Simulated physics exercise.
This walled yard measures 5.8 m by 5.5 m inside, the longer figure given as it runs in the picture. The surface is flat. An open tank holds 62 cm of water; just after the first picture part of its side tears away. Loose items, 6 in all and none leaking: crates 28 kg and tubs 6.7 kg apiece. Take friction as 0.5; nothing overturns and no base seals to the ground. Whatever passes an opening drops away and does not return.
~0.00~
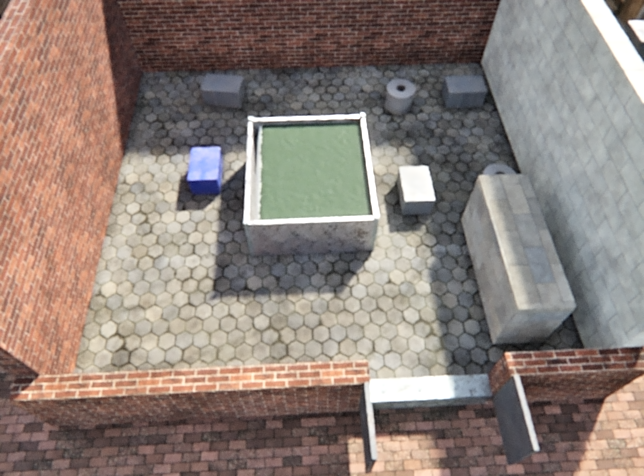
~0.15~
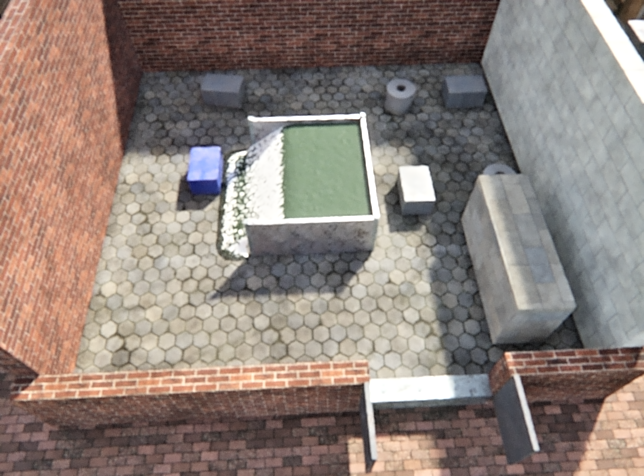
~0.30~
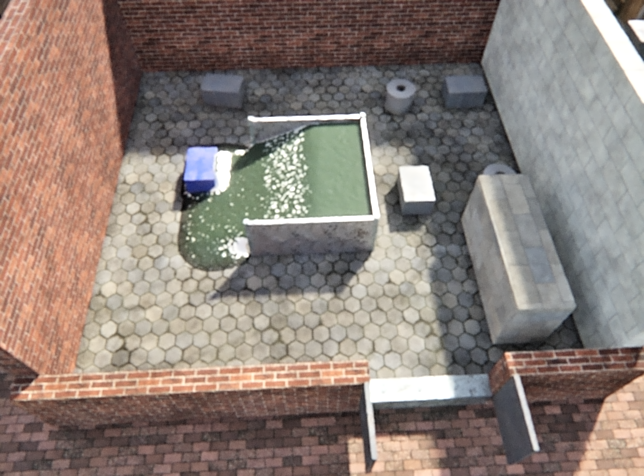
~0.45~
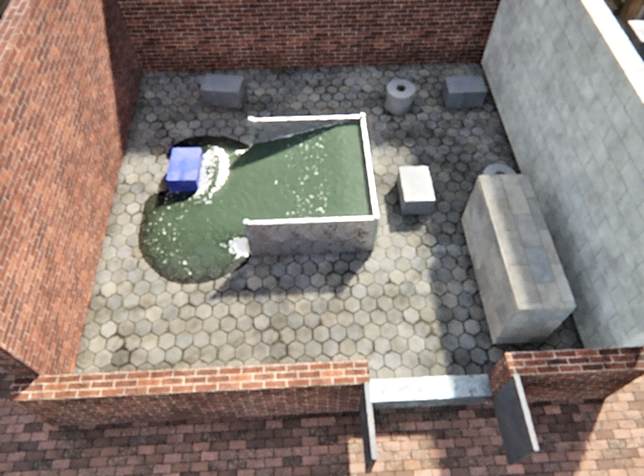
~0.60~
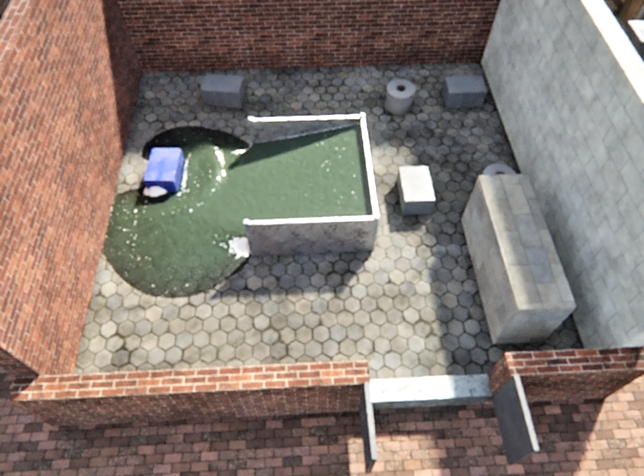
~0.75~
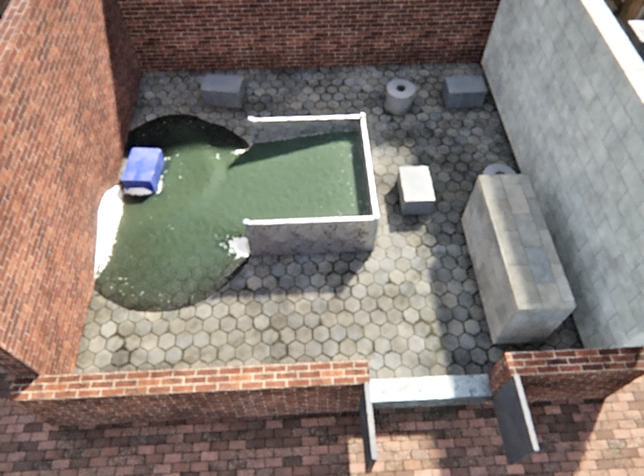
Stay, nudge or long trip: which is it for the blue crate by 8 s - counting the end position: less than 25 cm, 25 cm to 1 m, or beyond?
The blue crate gets carried off.
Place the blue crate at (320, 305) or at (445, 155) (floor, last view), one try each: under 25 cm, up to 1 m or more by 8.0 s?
In turn: It stays put; it holds its place.
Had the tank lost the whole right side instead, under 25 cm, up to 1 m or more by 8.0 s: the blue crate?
In that case the blue crate barely shifts.
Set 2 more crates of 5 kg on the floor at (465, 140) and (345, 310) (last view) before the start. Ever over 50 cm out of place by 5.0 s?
In turn: Under, more.
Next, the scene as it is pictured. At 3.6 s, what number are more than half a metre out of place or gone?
2 of them.
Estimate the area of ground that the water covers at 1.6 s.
Roughly 11.0 m2.
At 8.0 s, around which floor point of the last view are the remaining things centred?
Around (399, 129).
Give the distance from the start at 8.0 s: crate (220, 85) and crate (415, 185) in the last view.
In that order: 140 cm, 0 cm.
After 1.6 s the blue crate is near (132, 123), 1.2 m from its start, afloat; 0 of 6 are out; 1 afloat.
After 3.6 s the blue crate is near (260, 66), 2.2 m from its start, aground; 0 of 6 are out; 0 afloat.
After 5.6 s the blue crate is near (340, 68), 2.8 m from its start, aground; 0 of 6 are out; 0 afloat.
After 8.0 s the blue crate is near (341, 68), 2.9 m from its start, aground; 0 of 6 are out; 1 afloat.
